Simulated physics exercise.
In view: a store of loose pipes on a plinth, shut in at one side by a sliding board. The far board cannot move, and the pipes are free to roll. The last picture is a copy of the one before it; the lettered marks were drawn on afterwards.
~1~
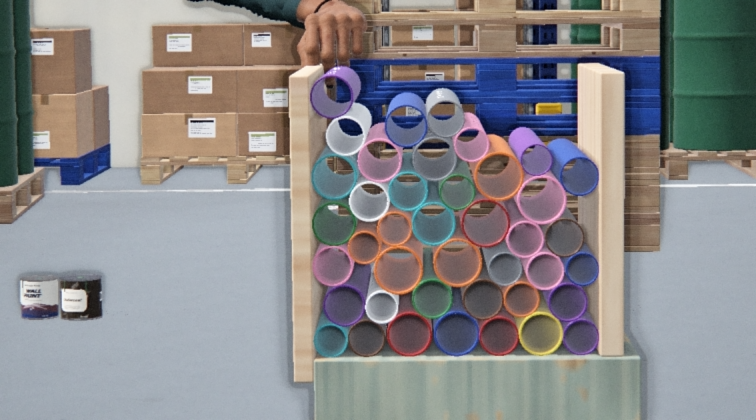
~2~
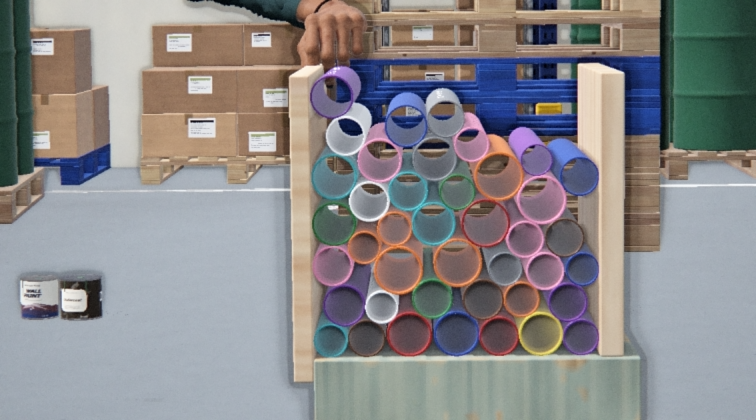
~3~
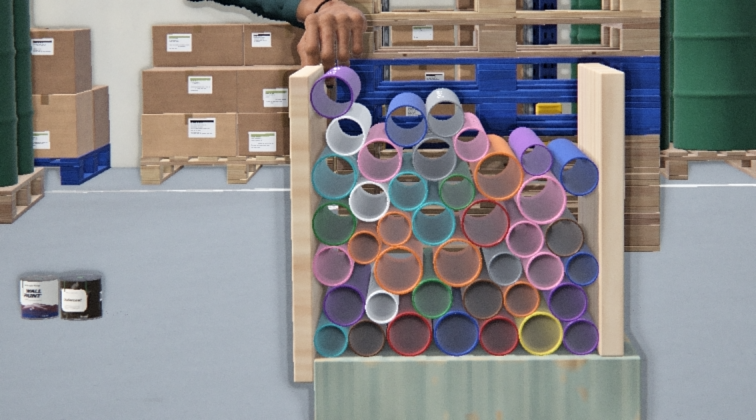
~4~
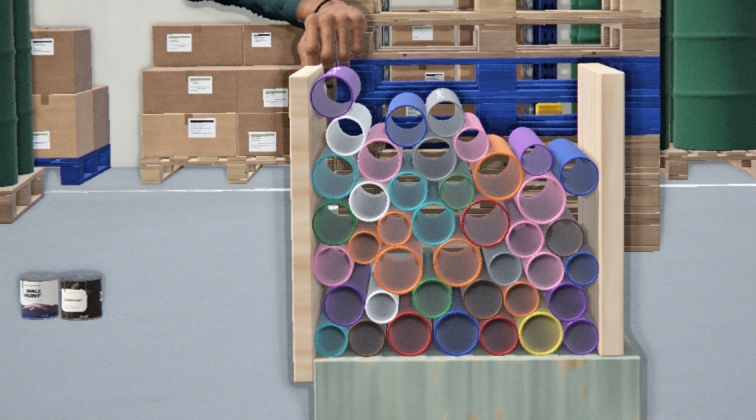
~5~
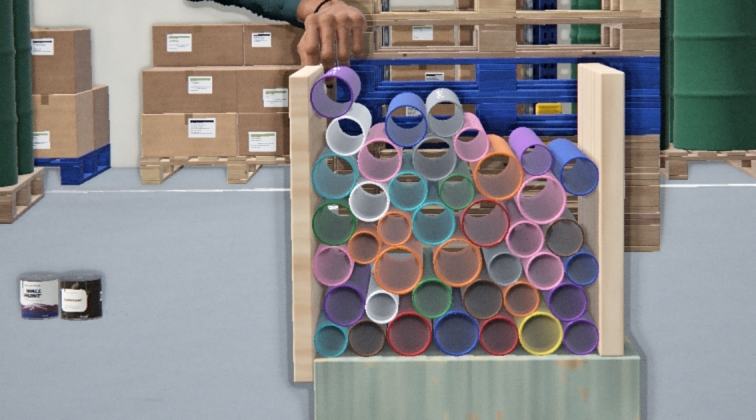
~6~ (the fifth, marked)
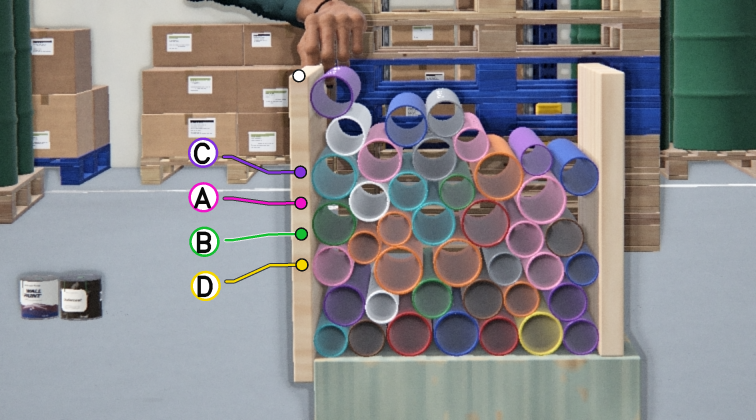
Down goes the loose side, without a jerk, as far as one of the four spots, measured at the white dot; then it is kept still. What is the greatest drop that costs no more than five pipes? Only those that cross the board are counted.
The last mark within the limit is B.
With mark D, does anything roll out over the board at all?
Yes.
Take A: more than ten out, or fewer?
It loses fewer than ten.
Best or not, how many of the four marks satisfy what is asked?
The number is three.
On the marked copy, A at (301, 203); B at (301, 234); C at (300, 172); D at (302, 265); the white dot at (299, 76).
Following B. Soon after the start, top of the board (311, 148).
Later, top of the board (312, 230).
In the end, top of the board (312, 233), three out over the board.
As for the rest, A one out over the board; C one out over the board; D more than five out over the board.
